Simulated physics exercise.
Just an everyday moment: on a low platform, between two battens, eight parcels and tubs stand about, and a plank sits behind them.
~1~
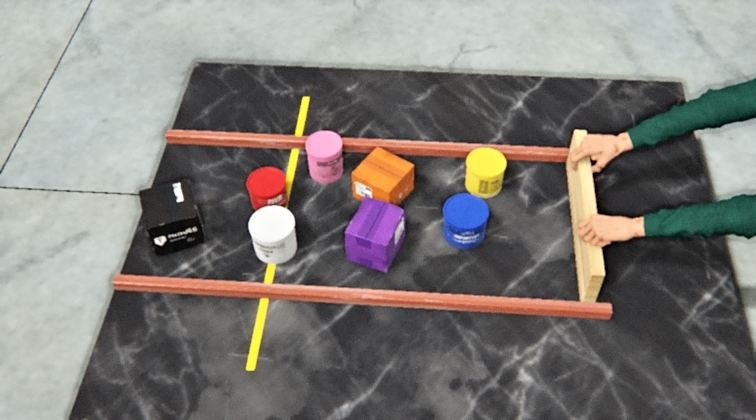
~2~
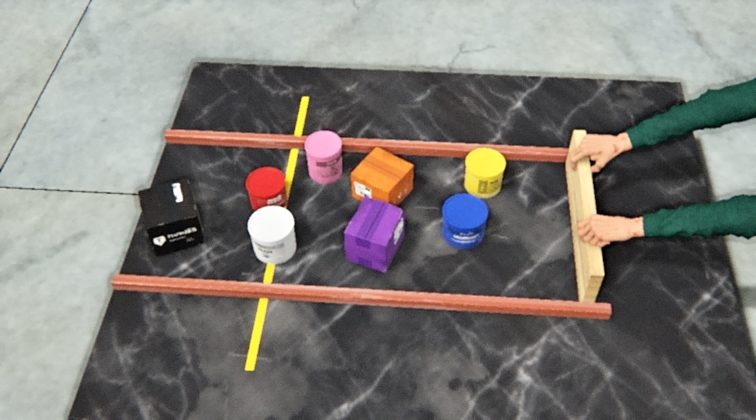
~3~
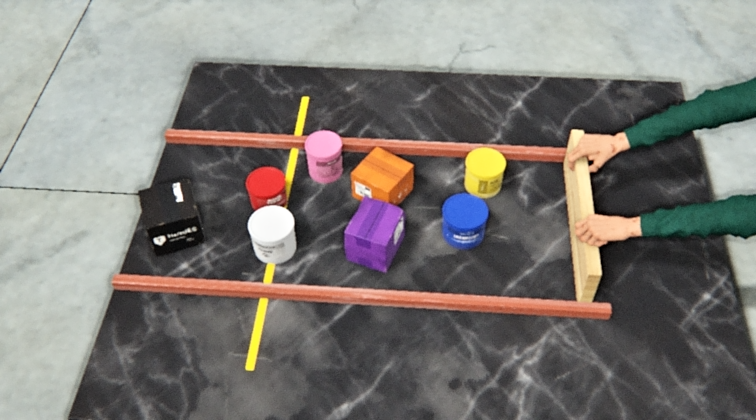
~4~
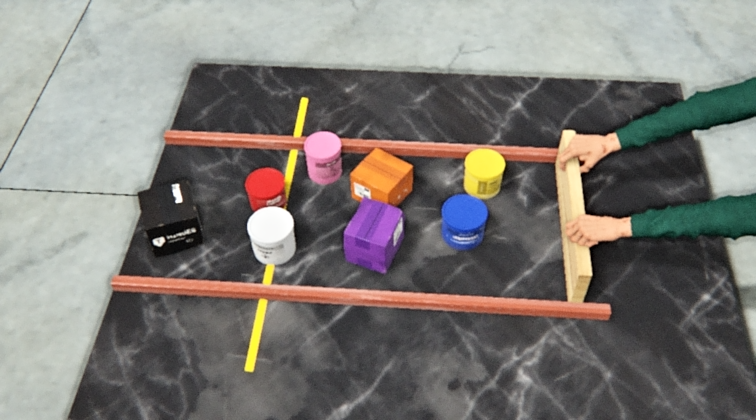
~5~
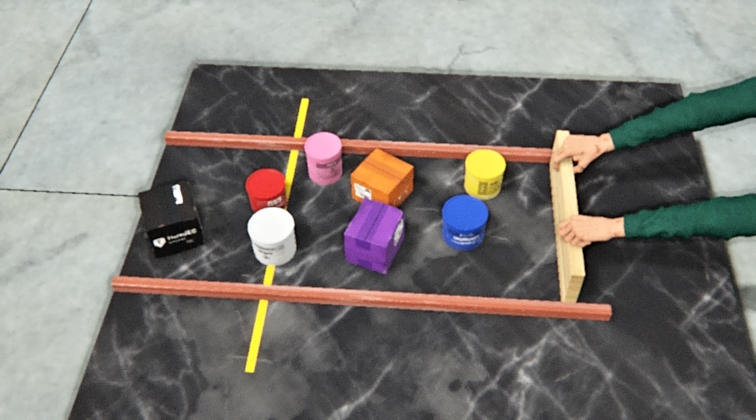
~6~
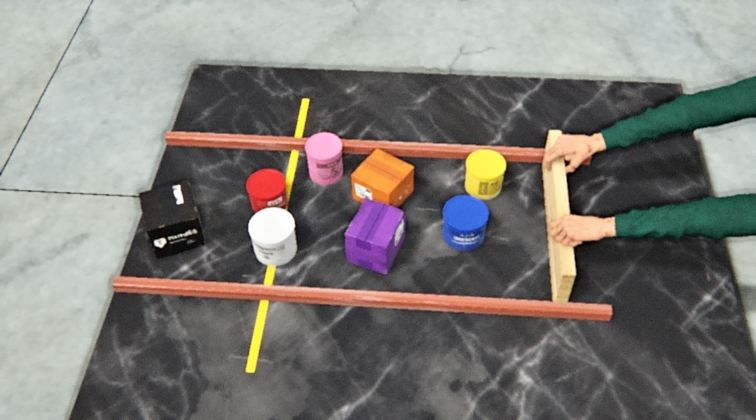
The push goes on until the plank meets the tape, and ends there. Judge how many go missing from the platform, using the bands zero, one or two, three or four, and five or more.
I expect none of them to drop off the edge.
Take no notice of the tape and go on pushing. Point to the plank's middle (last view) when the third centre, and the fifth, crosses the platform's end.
First around (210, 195), then around (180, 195).
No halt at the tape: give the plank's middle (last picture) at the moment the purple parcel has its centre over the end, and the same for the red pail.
I'd say about (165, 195) for the first one and about (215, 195) for the second.
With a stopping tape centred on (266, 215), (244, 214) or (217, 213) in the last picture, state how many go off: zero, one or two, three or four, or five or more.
Well, in the order given, it's no fall at all, either one or two and either one or two.
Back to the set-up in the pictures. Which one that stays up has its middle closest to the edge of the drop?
Black parcel, foremost.
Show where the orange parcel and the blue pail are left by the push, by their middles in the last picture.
Middles: Around (248, 181) and around (257, 216).
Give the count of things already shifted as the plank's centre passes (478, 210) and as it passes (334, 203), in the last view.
At the first point the count is 2, at the second it's 7.
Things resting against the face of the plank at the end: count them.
At rest, 3 are in contact.
Soon after, none off yet; black parcel at rest near (173, 219); red pail at rest near (268, 193); white pail at rest near (274, 238).
At rest, the number that fall off is zero.
